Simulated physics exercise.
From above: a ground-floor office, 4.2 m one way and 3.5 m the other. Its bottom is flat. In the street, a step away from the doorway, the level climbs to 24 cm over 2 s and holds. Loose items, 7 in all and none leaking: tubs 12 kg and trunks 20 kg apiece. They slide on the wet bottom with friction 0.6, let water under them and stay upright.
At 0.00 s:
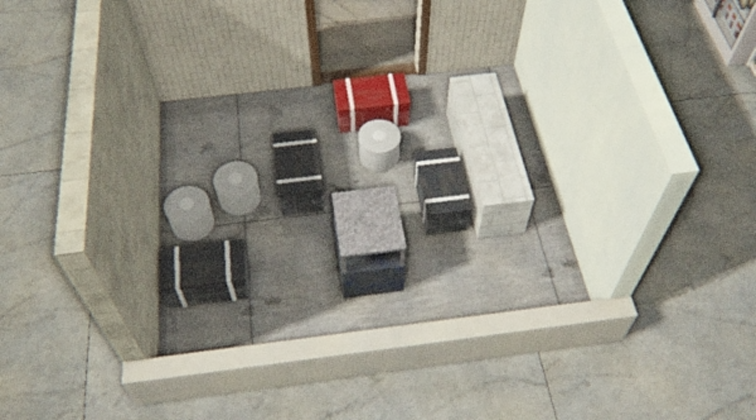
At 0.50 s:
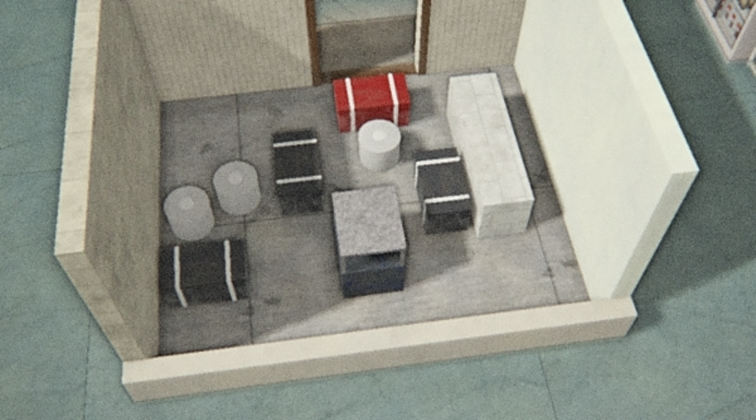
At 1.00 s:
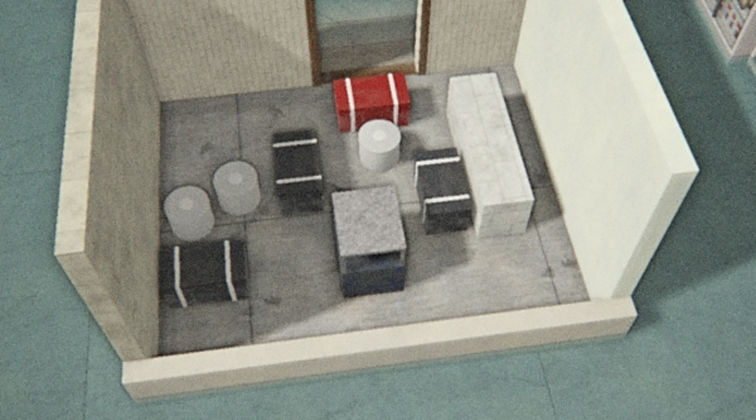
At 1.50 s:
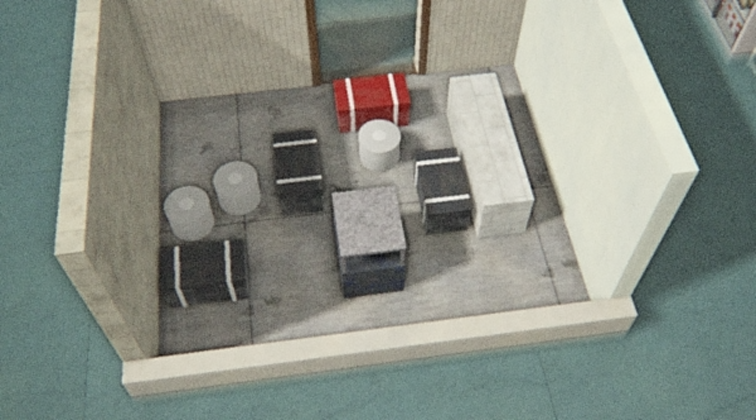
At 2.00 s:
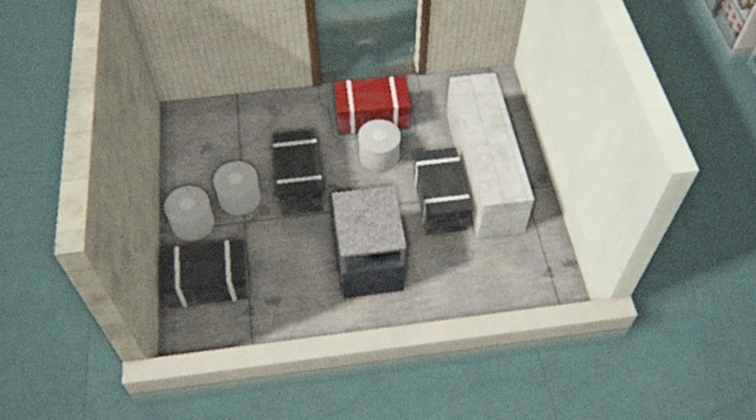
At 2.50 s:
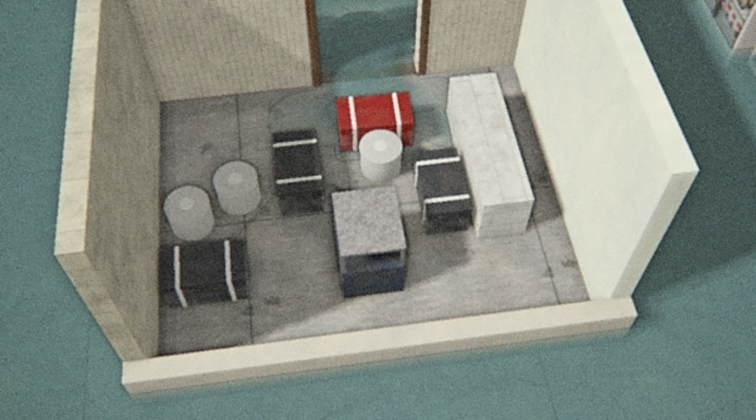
In a small open-topped office seen from above, greenish water covered the ground outside and then came in through the doorway, nudging the red trunk and the pale tub beside it slightly forward.
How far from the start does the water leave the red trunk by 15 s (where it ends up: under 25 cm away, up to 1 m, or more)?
The red trunk travels far.
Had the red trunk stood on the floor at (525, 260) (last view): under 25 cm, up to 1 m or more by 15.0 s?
It holds its place.
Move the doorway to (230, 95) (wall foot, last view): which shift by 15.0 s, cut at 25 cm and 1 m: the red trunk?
In that case the red trunk ends far away.
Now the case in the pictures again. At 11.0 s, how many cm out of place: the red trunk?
About 80 cm.
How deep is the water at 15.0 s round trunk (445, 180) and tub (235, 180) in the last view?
About 19 and 12 cm.
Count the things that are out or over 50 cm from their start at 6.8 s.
By then 4.
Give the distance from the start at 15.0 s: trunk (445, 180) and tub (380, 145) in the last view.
In that order: 200 cm, 60 cm.
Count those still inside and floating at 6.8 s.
I count 5.
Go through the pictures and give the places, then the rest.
The first frame shows the red trunk at (372, 91) rests on the ground; 0.0 m2 under water; 0 of 7 have shifted.
The second frame shows the red trunk at (372, 91) rests on the ground; water covers 0.0 m2; 0 of 7 have shifted.
The third frame shows the red trunk at (372, 91) rests on the ground; water covers 0.0 m2; 0 of 7 have shifted.
The fourth frame shows the red trunk at (372, 91), on the bottom; water covers 0.0 m2; 0 of 7 have shifted.
The fifth frame shows the red trunk at (372, 94) rests on the ground, 4 cm from its start; water covers 0.5 m2; 0 of 7 have shifted.
The sixth frame shows the red trunk at (375, 111) rests on the ground, 29 cm from its start; 2.0 m2 under water; 2 of 7 have shifted.
After 3.5 s the red trunk is near (379, 155), 0.9 m from its start, afloat; 1 afloat.
After 6.8 s the red trunk is near (275, 171), 1.5 m from its start, afloat; 5 afloat.
After 11.0 s the red trunk is near (299, 87), 0.8 m from its start, afloat; 7 afloat.
After 15.0 s the red trunk is near (244, 169), 1.7 m from its start, afloat; 7 afloat.
